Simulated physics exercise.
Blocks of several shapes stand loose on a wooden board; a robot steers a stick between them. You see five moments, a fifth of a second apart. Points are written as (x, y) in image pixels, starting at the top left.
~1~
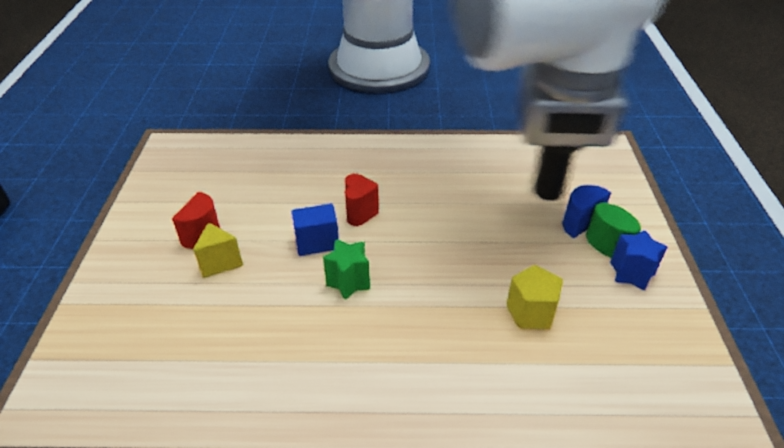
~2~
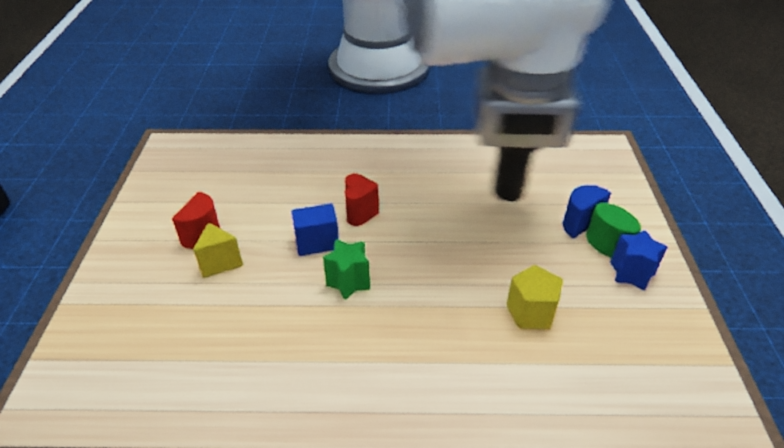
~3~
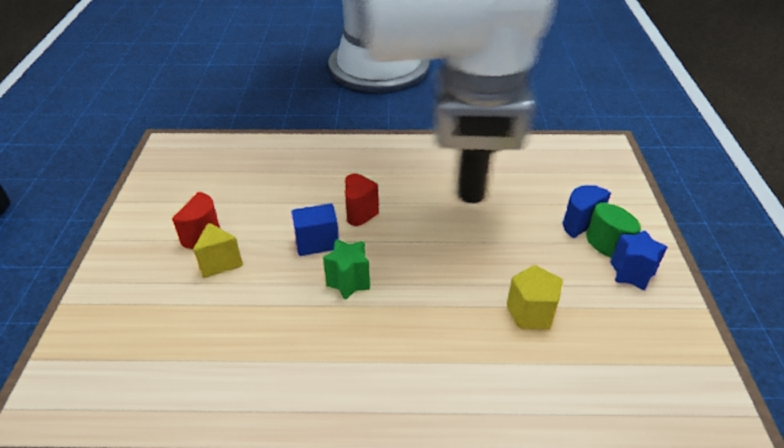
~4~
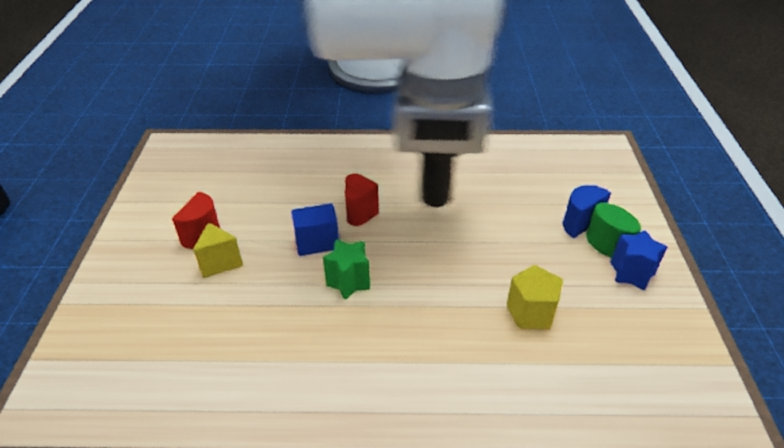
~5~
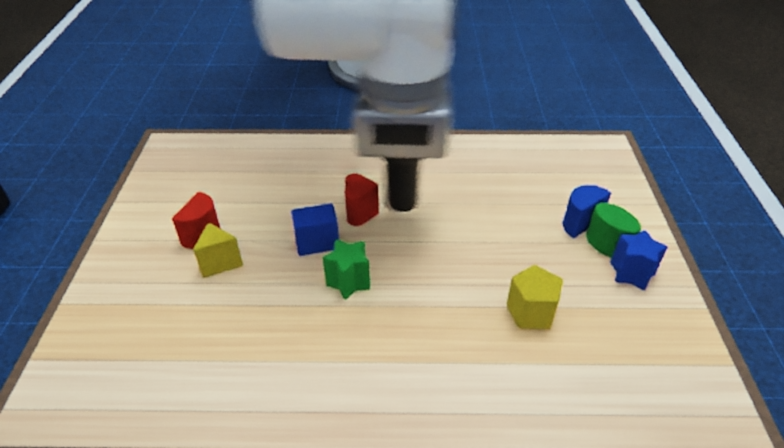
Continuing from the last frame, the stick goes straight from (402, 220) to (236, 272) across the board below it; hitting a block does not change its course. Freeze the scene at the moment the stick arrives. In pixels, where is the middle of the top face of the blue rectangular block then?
I expect it at (185, 248).
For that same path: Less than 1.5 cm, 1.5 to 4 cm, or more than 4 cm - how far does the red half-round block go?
I reckon it covers less than 1.5 cm.
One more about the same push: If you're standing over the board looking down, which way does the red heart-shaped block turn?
It goes round the way clock hands do.
One third of the way, stick at (348, 218); blue rectangular block at (308, 216); red heart-shaped block at (351, 185), turned 20° clockwise.
Two thirds of the way, stick at (291, 236); yellow triangular piece at (205, 237), turned 20° clockwise; blue rectangular block at (248, 232); red heart-shaped block at (351, 185), turned 20° clockwise.
At the end, stick at (231, 253); red half-round block unmoved; yellow triangular piece at (151, 243), turned 55° clockwise; blue rectangular block at (185, 248); green star block unmoved; red heart-shaped block at (351, 185), turned 20° clockwise.
